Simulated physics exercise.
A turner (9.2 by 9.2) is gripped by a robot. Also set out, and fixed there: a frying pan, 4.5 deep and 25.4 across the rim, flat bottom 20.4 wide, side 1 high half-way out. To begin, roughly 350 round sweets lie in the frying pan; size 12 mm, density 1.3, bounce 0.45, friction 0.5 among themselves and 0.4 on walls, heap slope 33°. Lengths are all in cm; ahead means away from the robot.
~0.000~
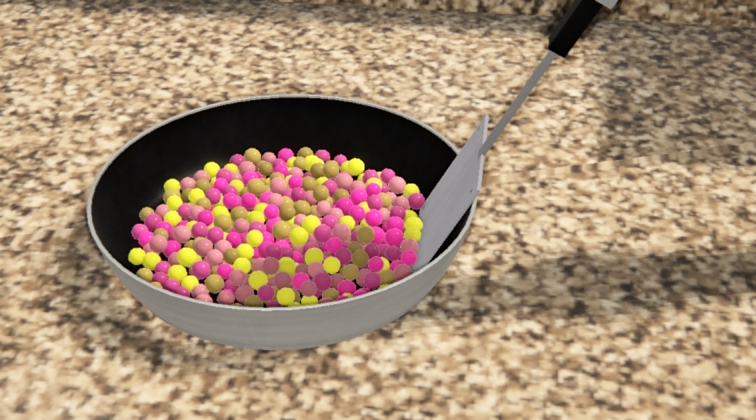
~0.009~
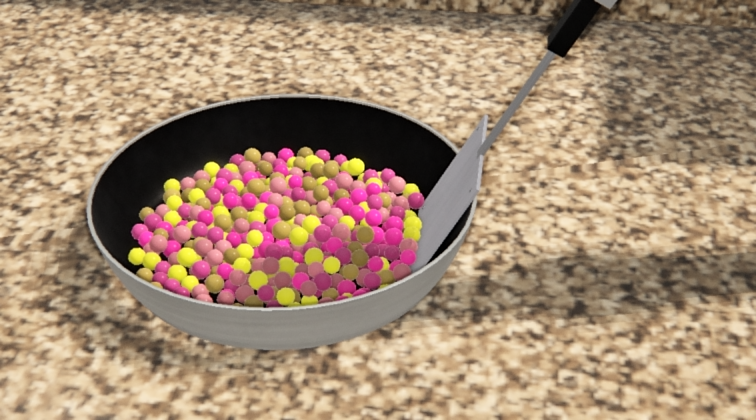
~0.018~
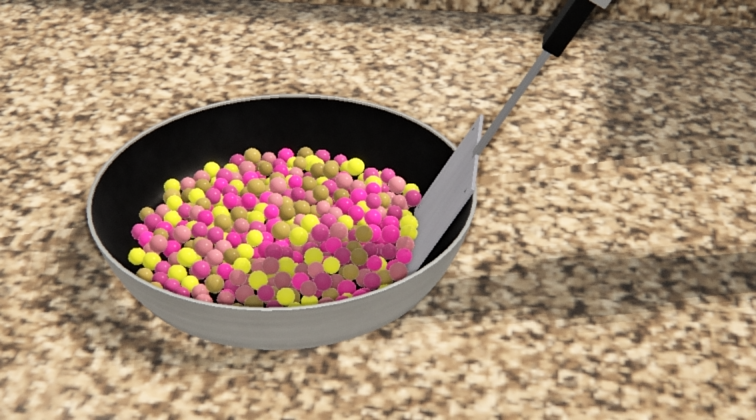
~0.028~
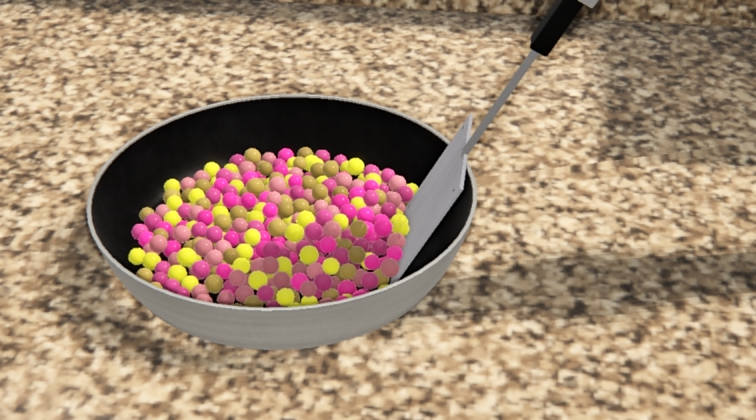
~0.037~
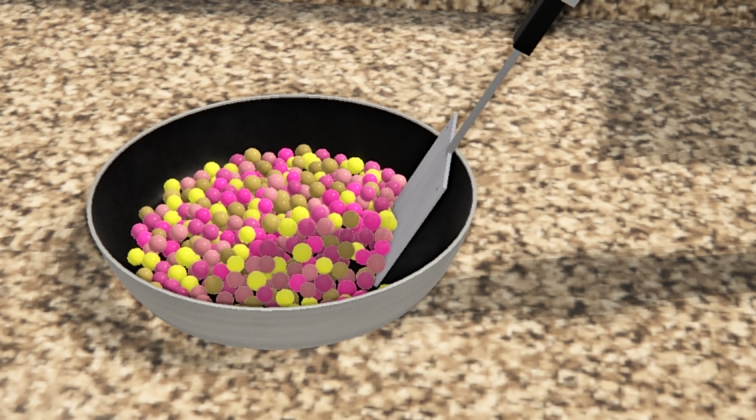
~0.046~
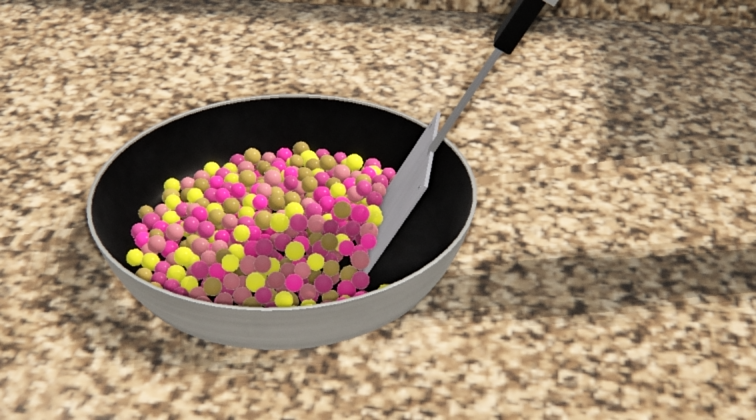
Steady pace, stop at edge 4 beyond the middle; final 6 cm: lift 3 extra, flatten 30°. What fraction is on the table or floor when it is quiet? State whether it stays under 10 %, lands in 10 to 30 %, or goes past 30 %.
It stays under 10 %.
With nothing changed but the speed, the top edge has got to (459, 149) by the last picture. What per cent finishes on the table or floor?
My guess is around 0 percent.
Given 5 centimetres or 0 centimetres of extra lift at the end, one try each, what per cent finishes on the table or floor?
Result, in order: Approx. 10 % and 0 %.
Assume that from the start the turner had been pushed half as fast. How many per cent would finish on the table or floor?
It would be roughly 0 percent.
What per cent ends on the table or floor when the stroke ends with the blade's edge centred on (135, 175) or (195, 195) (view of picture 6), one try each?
30 % and 15 %.
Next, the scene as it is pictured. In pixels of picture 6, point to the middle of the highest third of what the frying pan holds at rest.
The middle lies somewhere around (162, 202).
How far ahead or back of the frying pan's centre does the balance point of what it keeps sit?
Offset: About 5.0 cm, ahead.
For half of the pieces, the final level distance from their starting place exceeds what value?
Around 3 cm, measured level.
After 0.07 s, sloping 61°, highest piece 6 above the table; 352 in the frying pan.
After 0.09 s, sloping 52°, highest piece 7 above the table; 352 in the frying pan.
After 0.30 s, sloping 32°, highest piece 5 above the table; 329 in the frying pan, 19 on the table or floor, 4 on the blade or in flight.
After 1.35 s, sloping 32°, highest piece 5 above the table; 329 in the frying pan, 23 on the table or floor.
At rest, 329 in the frying pan, 23 on the table or floor. That is 7 % on the table or floor.
